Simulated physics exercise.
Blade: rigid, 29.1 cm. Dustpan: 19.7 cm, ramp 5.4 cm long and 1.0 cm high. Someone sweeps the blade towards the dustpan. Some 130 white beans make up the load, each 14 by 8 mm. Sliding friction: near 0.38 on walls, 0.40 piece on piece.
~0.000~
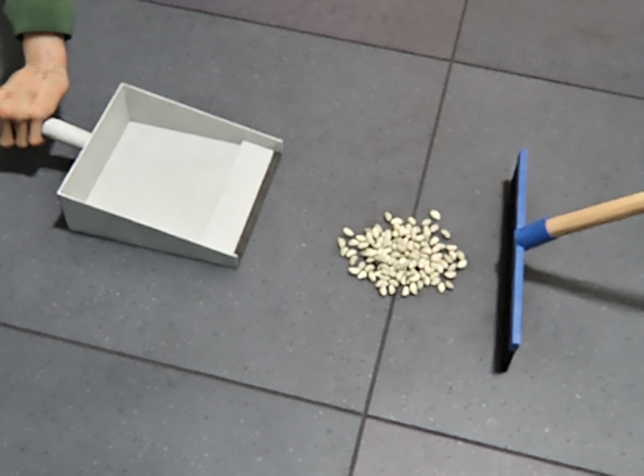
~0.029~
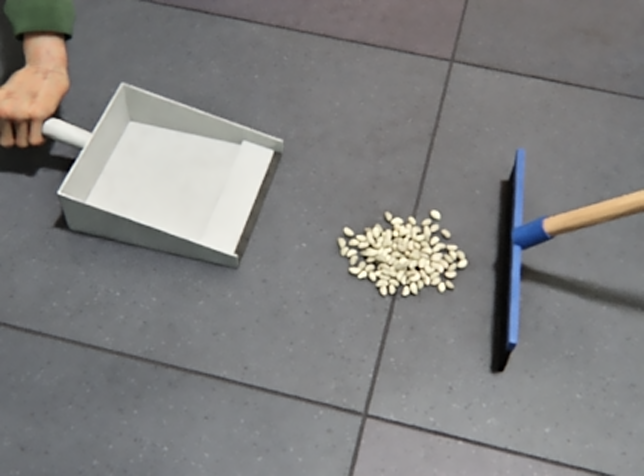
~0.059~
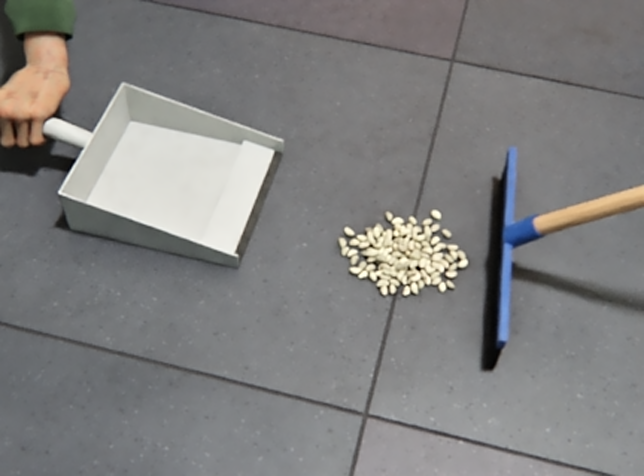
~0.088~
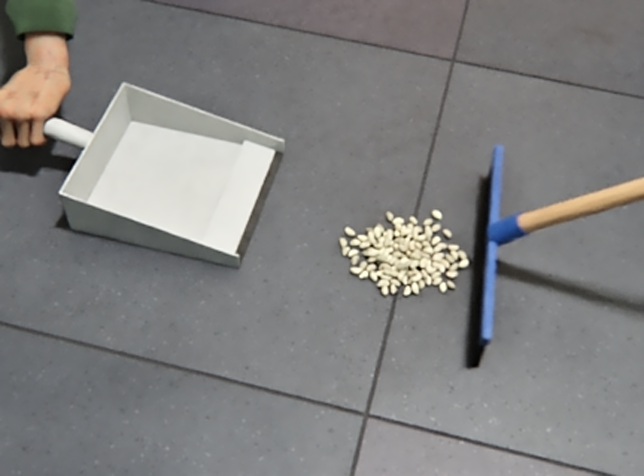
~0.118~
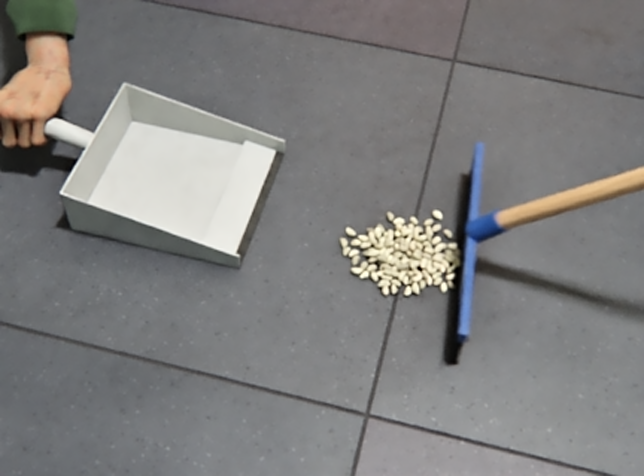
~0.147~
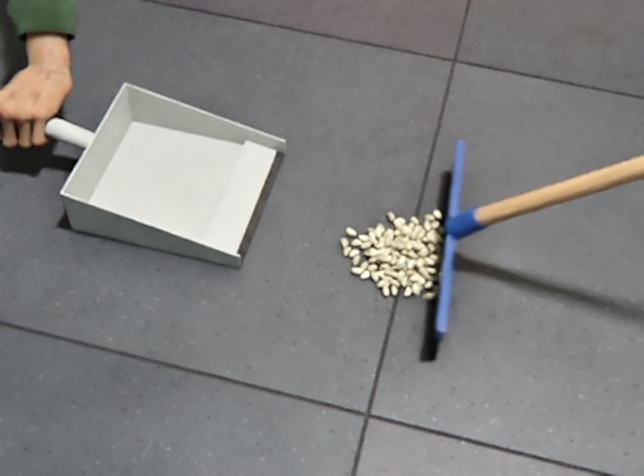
On a dark grey tiled floor, viewed from above at an angle, a light grey dustpan lies at the left, its handle by a hand in a green sleeve. A small pile of white beans sits near the middle, with a blue blade on a wooden handle to its right. The blade slides left and presses into the pile's right edge, while the dustpan and camera stay practically still.
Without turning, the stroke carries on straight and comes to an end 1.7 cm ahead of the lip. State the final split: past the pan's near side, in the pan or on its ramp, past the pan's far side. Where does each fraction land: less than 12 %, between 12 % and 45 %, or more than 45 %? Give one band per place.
In the end near side: A fair amount, pan: A large amount, far side: A small amount.
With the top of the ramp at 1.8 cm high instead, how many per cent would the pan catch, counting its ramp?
That change would give about 45 per cent.
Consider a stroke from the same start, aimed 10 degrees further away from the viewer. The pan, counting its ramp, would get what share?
Then about 50 per cent.
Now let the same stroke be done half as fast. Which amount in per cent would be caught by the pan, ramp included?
Roughly 35 in a hundred.
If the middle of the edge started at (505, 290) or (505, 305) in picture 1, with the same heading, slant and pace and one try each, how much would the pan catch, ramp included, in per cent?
Some 55 and 50 per cent.
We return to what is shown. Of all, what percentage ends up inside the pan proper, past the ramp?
I'd put it near 10 per cent.
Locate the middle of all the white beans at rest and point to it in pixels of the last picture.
Centre at rest, approx.: (239, 233) px.
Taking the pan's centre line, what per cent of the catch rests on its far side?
Roughly 30 in a hundred.
After 0.28 s, middle of the blade 12 cm from the lip; 0 % over the lip, far side 0 %, near side 15 %.
After 0.36 s, middle of the blade 5 cm from the lip; 0 % over the lip, far side 0 %, near side 20 %.
Then, at 0.59 s, middle of the blade 3 cm from the lip; 55 % over the lip, far side 0 %, near side 20 %.
In the end, at 2.0 s, near side 20 %, pan 55 %, far side 0 %, in front of the lip or behind the blade 20 %.
